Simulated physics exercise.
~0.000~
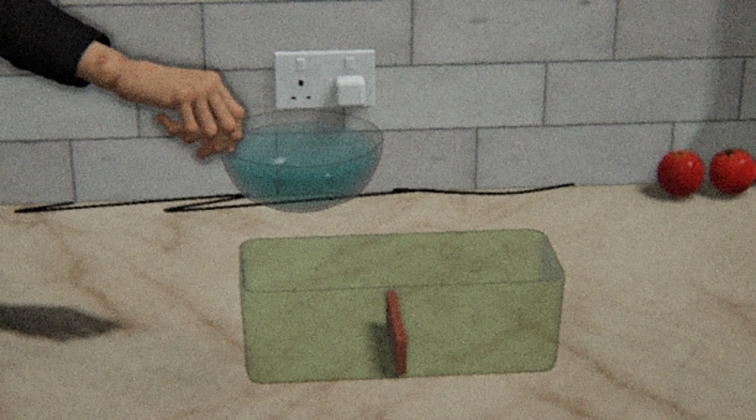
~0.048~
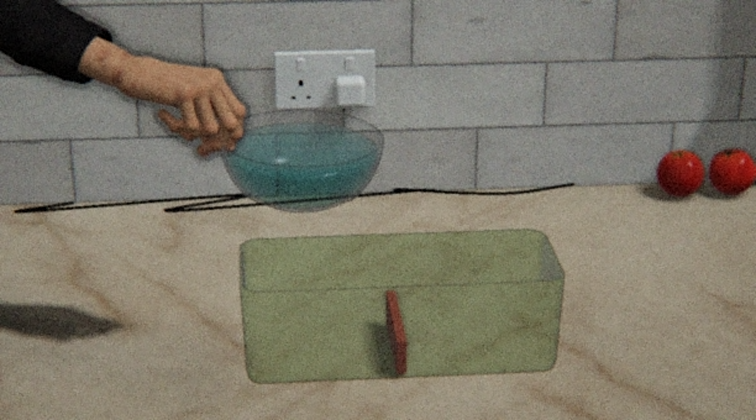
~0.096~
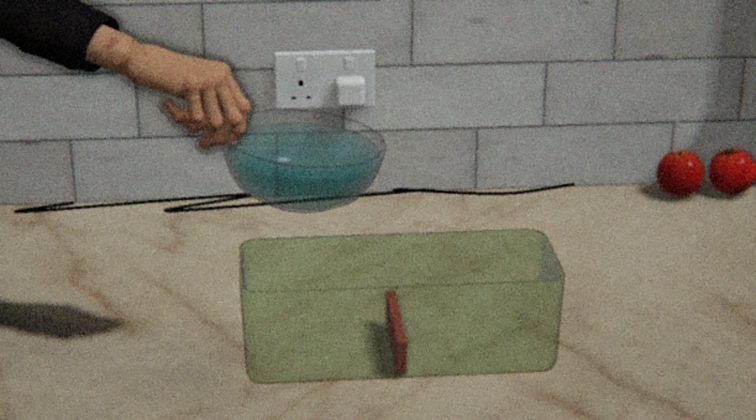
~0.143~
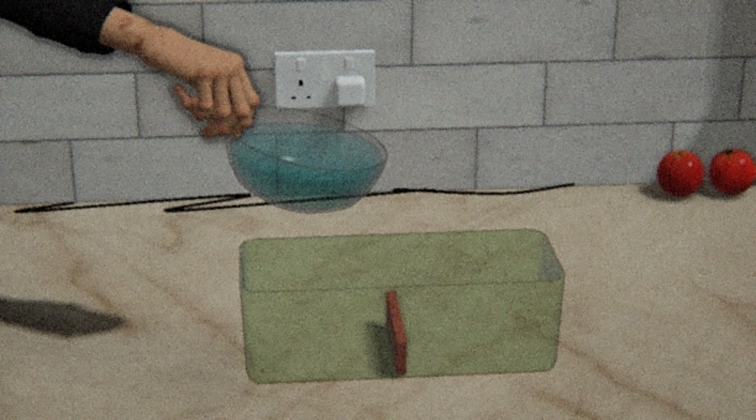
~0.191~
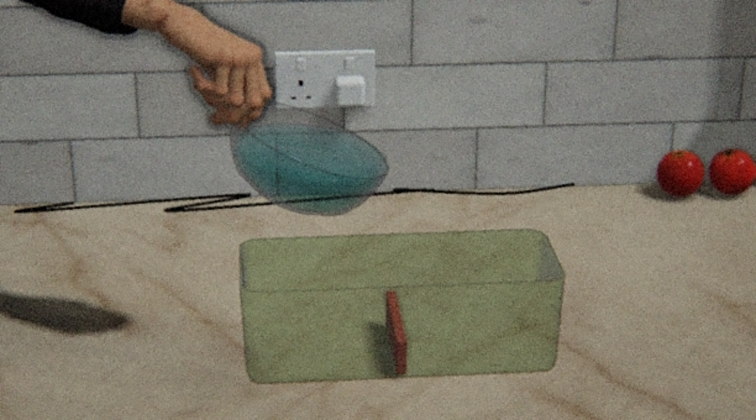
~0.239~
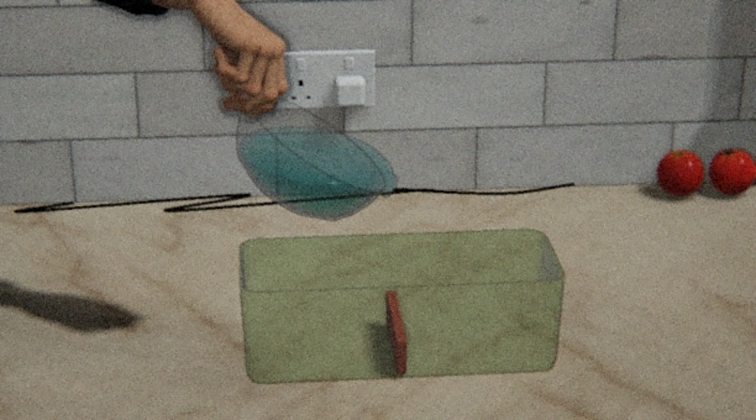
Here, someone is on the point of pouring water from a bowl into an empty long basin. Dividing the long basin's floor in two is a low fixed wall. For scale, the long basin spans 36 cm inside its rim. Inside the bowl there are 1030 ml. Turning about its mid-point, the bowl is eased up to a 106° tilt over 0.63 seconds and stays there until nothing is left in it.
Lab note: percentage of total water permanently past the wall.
Approx. 54 %.
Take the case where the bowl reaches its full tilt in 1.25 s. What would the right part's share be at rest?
Then you'd be looking at around 70 in a hundred.
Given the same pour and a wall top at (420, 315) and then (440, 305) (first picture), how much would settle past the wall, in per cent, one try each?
I'd put it at about 40 per cent for the first and about 20 per cent for the second.
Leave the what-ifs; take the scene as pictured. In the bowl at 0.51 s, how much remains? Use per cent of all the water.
Roughly 7 %.
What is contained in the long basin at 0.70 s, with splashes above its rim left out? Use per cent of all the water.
Around 80 in a hundred.
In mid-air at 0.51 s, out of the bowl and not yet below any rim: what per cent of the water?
Roughly 28 %.
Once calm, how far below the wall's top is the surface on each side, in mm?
Left 26 mm, right 20 mm.
Then, 0.51 s in, the tilt is 96° and 7 per cent is still to pour, 9 is left of the wall and 55 right of it.
Then, 0.70 s in, the tilt is 106° and 0 per cent is still to pour, 26 is left of the wall and 53 right of it.
Then, 0.91 s in, the tilt is 106° and 0 per cent is still to pour, 30 is left of the wall and 61 right of it.
Then, 1.13 s in, the tilt is 106° and 0 per cent is still to pour, 35 is left of the wall and 56 right of it.
Finally, 37 per cent lies left of the wall, 54 right of it and 9 outside.
